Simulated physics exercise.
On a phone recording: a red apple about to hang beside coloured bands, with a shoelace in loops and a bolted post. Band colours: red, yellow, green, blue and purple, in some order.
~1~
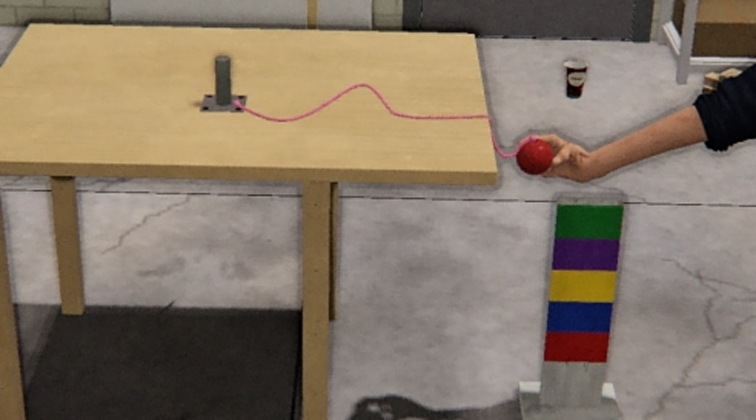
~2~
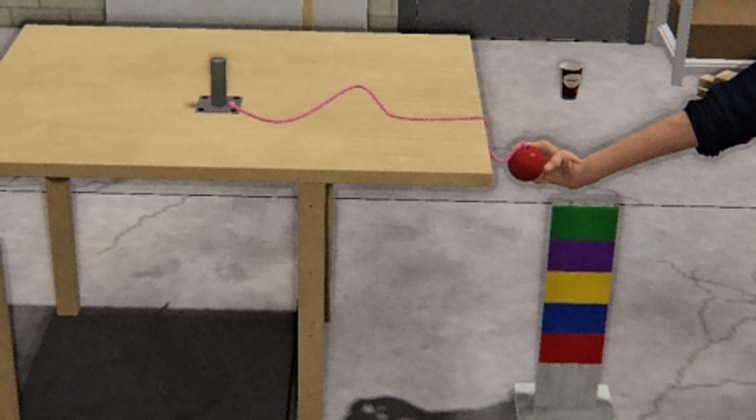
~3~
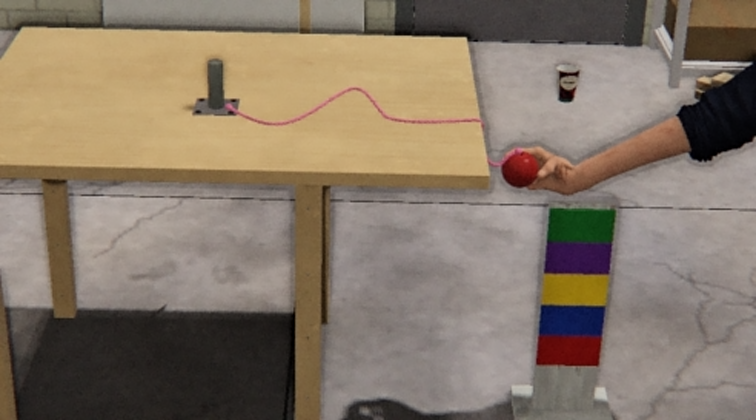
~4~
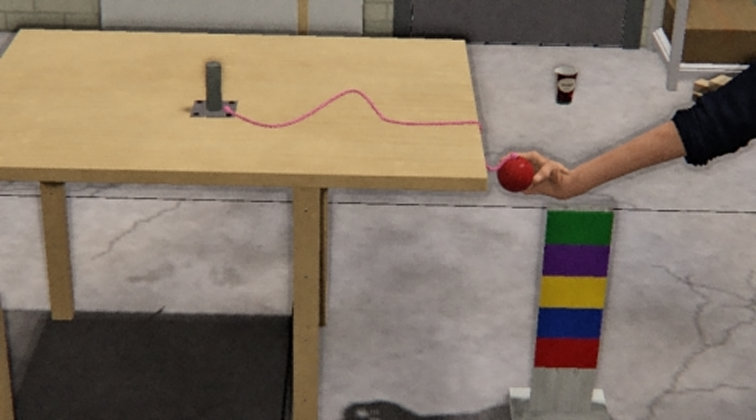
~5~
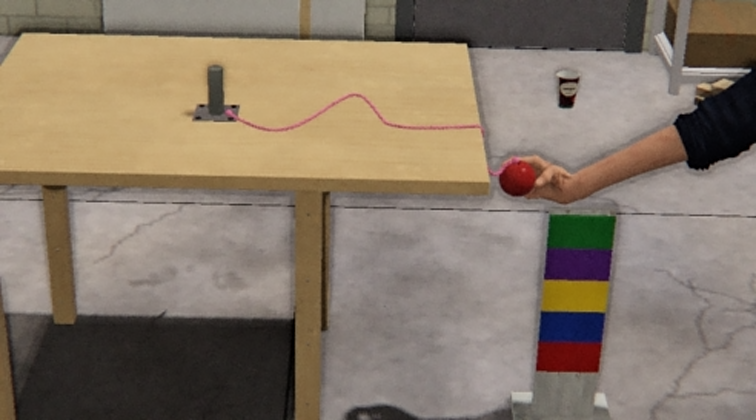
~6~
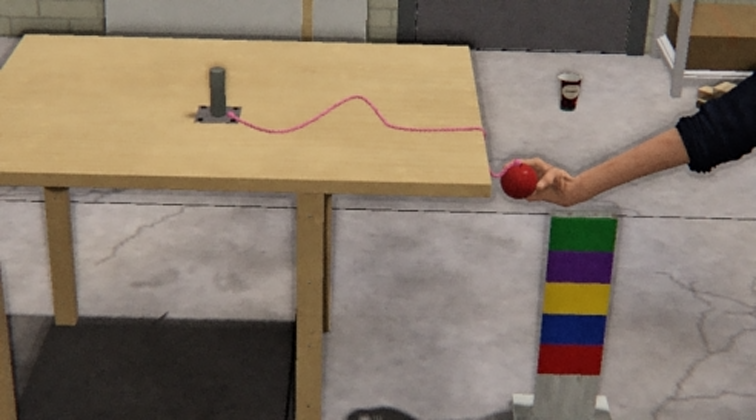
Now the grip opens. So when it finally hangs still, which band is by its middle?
At blue.
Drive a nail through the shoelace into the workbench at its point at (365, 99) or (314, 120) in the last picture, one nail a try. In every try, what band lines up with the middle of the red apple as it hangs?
First try purple, second try yellow.
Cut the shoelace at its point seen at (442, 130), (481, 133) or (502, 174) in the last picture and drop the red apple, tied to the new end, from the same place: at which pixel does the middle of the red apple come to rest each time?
In that order: (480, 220), (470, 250) and (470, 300).
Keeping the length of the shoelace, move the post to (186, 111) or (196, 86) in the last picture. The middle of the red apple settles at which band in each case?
Result per try, in order: Yellow / yellow.
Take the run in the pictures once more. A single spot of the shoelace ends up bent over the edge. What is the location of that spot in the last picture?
Look close to (381, 117) - that's the one.
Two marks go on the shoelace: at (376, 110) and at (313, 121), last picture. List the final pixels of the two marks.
In that view they reach (462, 111) and (344, 112).
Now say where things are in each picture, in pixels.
Red apple (534, 157); green (589, 223); purple (586, 255); yellow (583, 287); blue (580, 318); red (577, 348), in the first picture.
Red apple (526, 163); shoelace through (255, 117) (320, 106) (366, 89) (400, 118) (479, 119), in the second picture.
Red apple (520, 169), in the third picture.
Red apple (516, 174); shoelace through (250, 122) (315, 111) (361, 93) (395, 122) (474, 124), in the fourth picture.
Red apple (517, 178), in the fifth picture.
Red apple (519, 181); shoelace through (254, 127) (319, 117) (365, 99) (399, 128) (478, 130), in the sixth picture.
Soon after, apple near (509, 301); level with yellow.
Then, apple near (452, 304); level with blue.
Further on, apple near (474, 305); level with blue.
At rest, apple near (467, 307); level with blue. Its middle rests at the blue band.
